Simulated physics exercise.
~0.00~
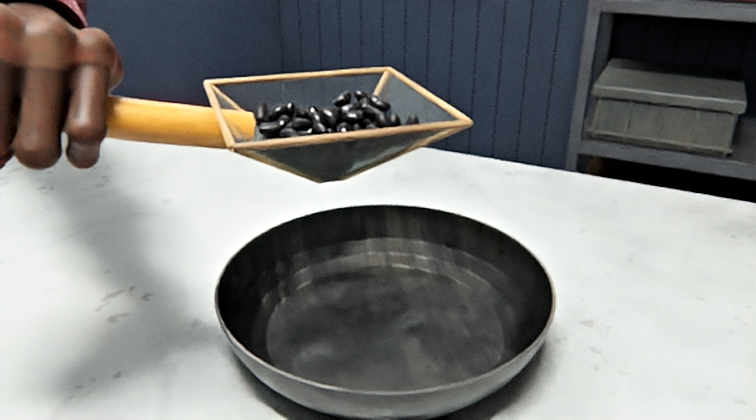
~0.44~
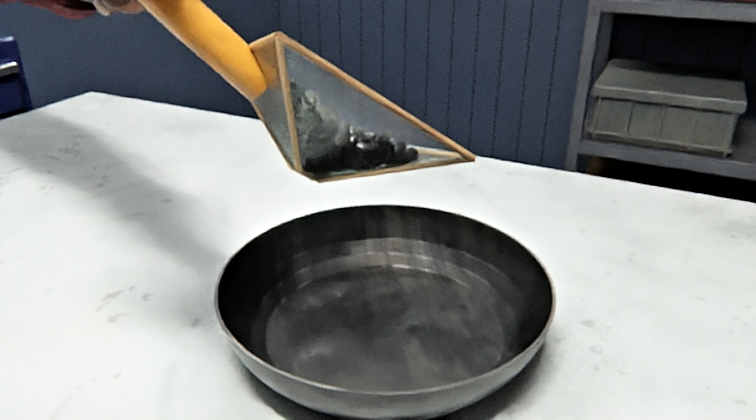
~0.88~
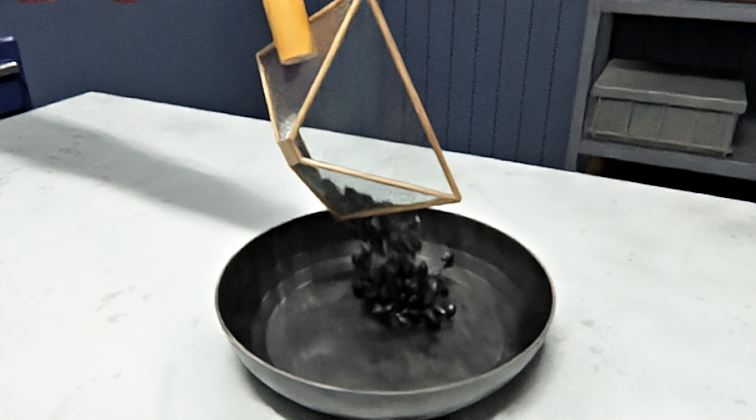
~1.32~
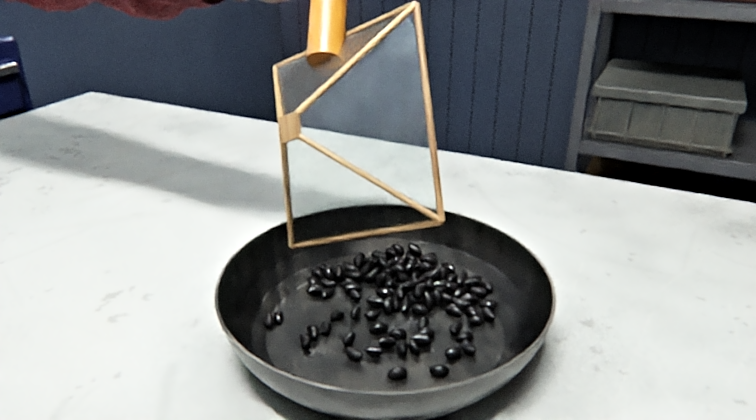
At the start, a hand at the upper left holds a wooden-handled scoop, with clear sides and thin wooden edges, level above a round dark pan on a pale marbled table. The scoop is heaped with shiny black beans. The hand tips it steeply, and the beans slide toward its lower edge while the pan is still empty. As the scoop turns further, the beans tumble out in a dense clump into the pan. Finally, the scoop hangs empty past upright, and the beans lie scattered across the pan, thickest near the middle.
